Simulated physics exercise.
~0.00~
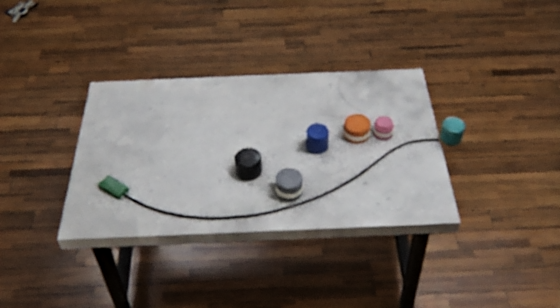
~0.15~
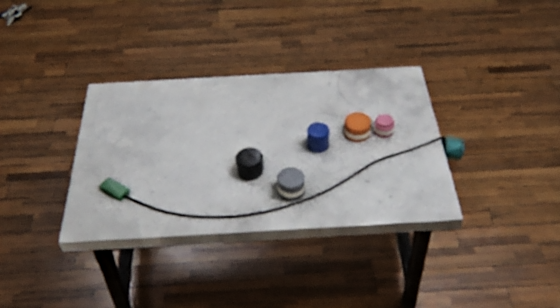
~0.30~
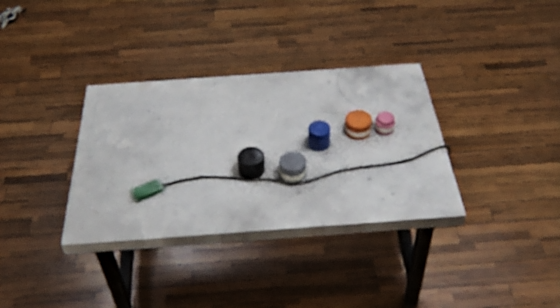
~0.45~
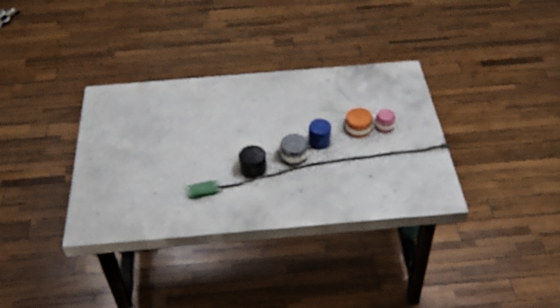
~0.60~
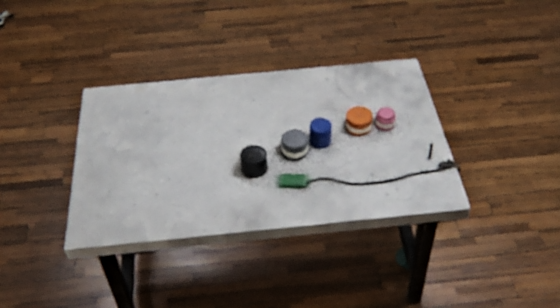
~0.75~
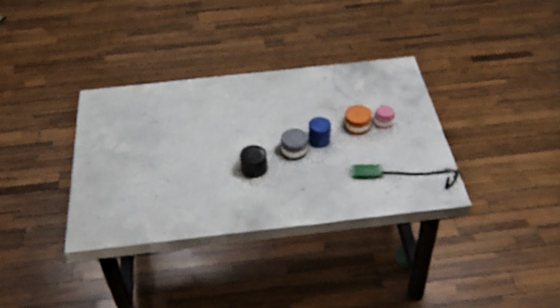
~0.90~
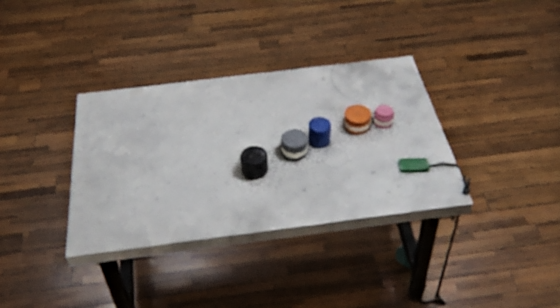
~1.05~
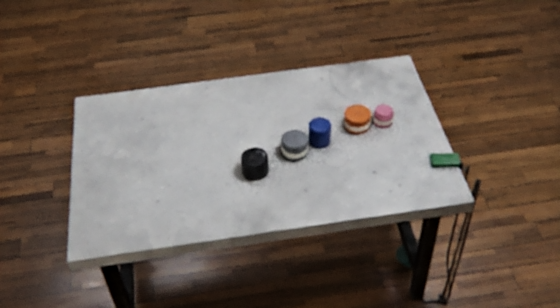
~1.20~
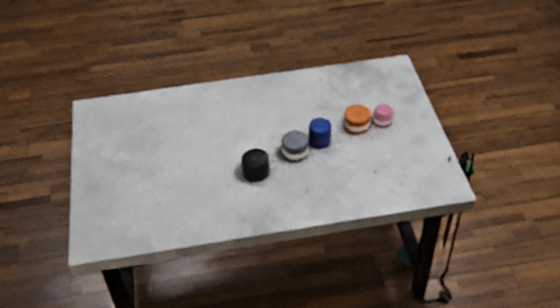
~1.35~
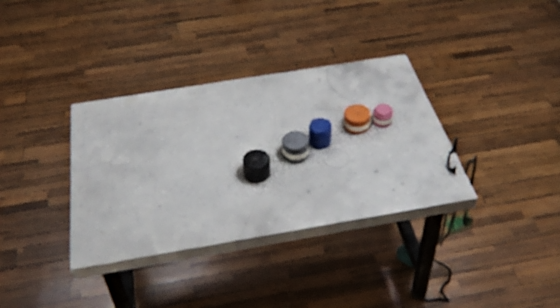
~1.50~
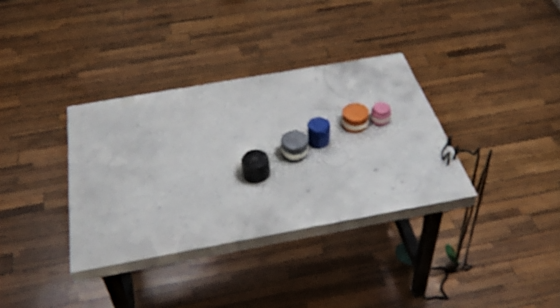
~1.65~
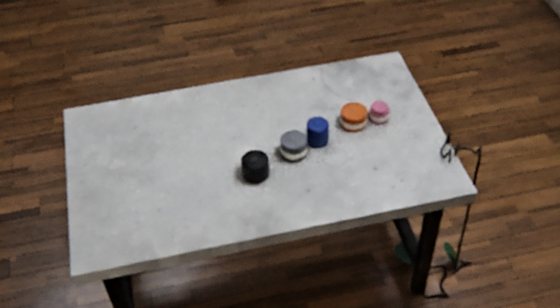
A teal object drops off the table's right edge, dragging its cable and green block down after it.
